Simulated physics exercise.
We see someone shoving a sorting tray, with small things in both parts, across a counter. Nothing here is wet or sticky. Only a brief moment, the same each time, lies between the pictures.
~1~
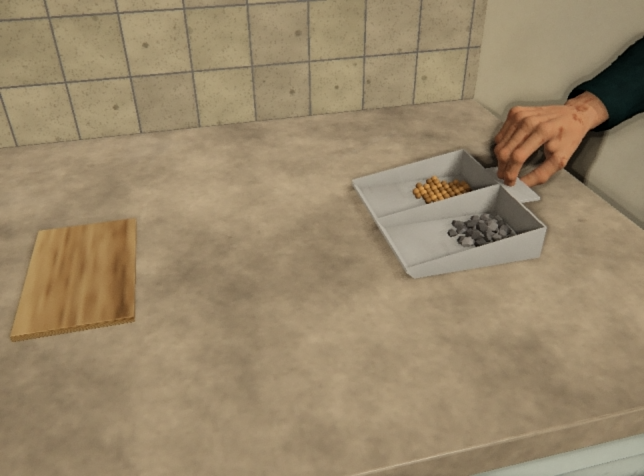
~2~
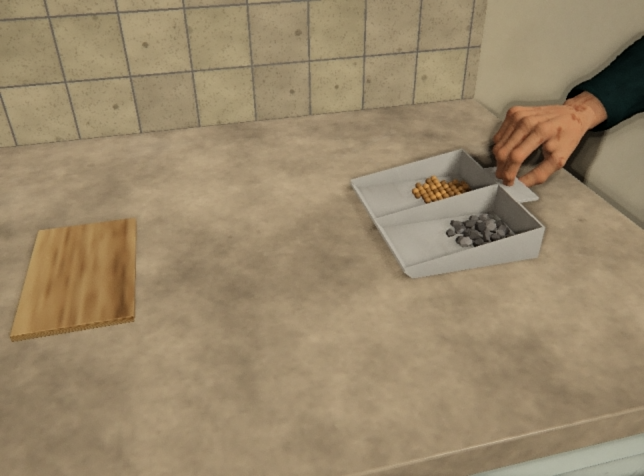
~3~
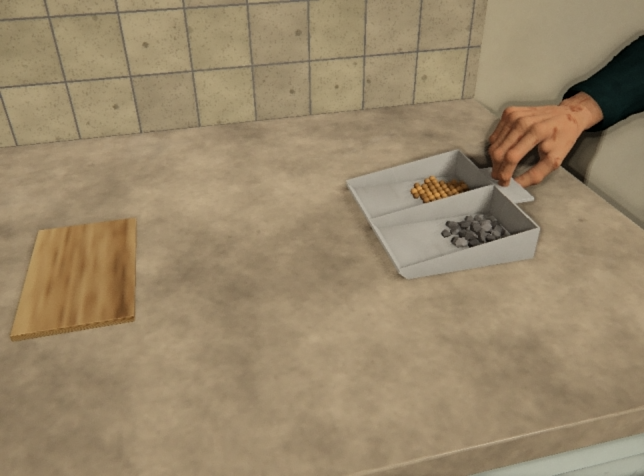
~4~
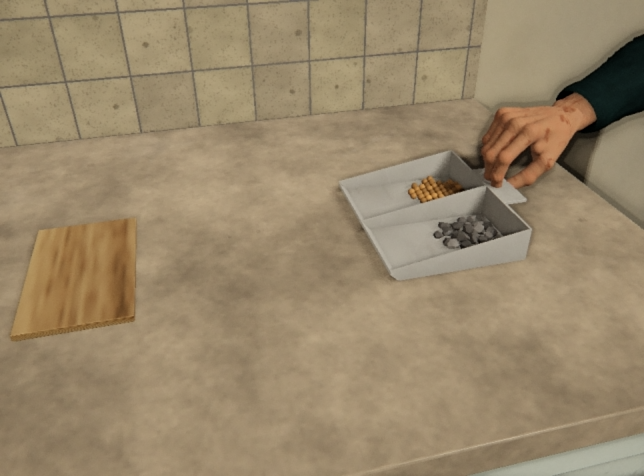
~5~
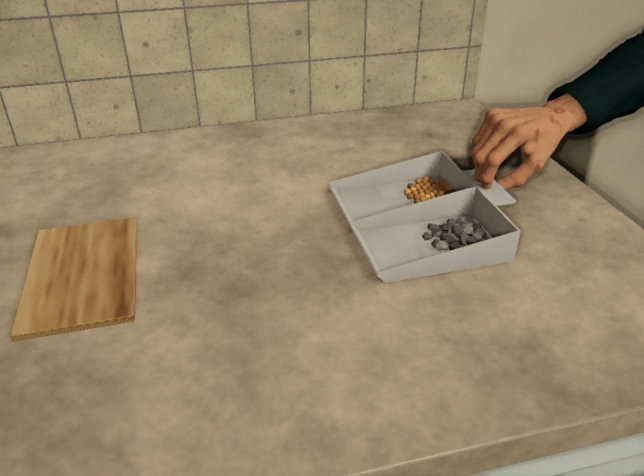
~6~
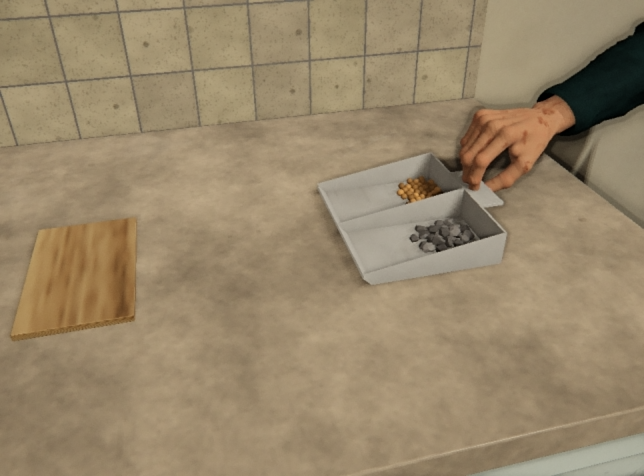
A hand at the right slid a grey two-part tray, holding small orange-brown pieces and dark grey bits, slowly a short way left across the counter, while a flat wooden board lay still.
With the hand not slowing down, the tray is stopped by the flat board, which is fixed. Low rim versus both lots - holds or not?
Nearer lot: Held, farther lot: Held.
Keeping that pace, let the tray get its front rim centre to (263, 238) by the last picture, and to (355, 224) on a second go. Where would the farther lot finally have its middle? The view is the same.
Roughly (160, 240), then (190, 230).
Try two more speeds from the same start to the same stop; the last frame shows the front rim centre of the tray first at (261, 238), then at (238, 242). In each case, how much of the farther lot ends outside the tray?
About 30 percent in the first try, about 40 percent in the second.
Then, 0.37 s after the last picture, tray still sliding, front rim near (247, 240); nearer lot all inside; farther lot all inside.
Then, 0.85 s after the last picture, tray stopped at the flat board; nearer lot all inside; farther lot all inside.
Then, 1.06 s after the last picture, tray stopped at the flat board; nearer lot all inside; farther lot all inside, moved towards the front rim.
At rest, tray stopped at the flat board; nearer lot all inside; farther lot all inside, moved towards the front rim.
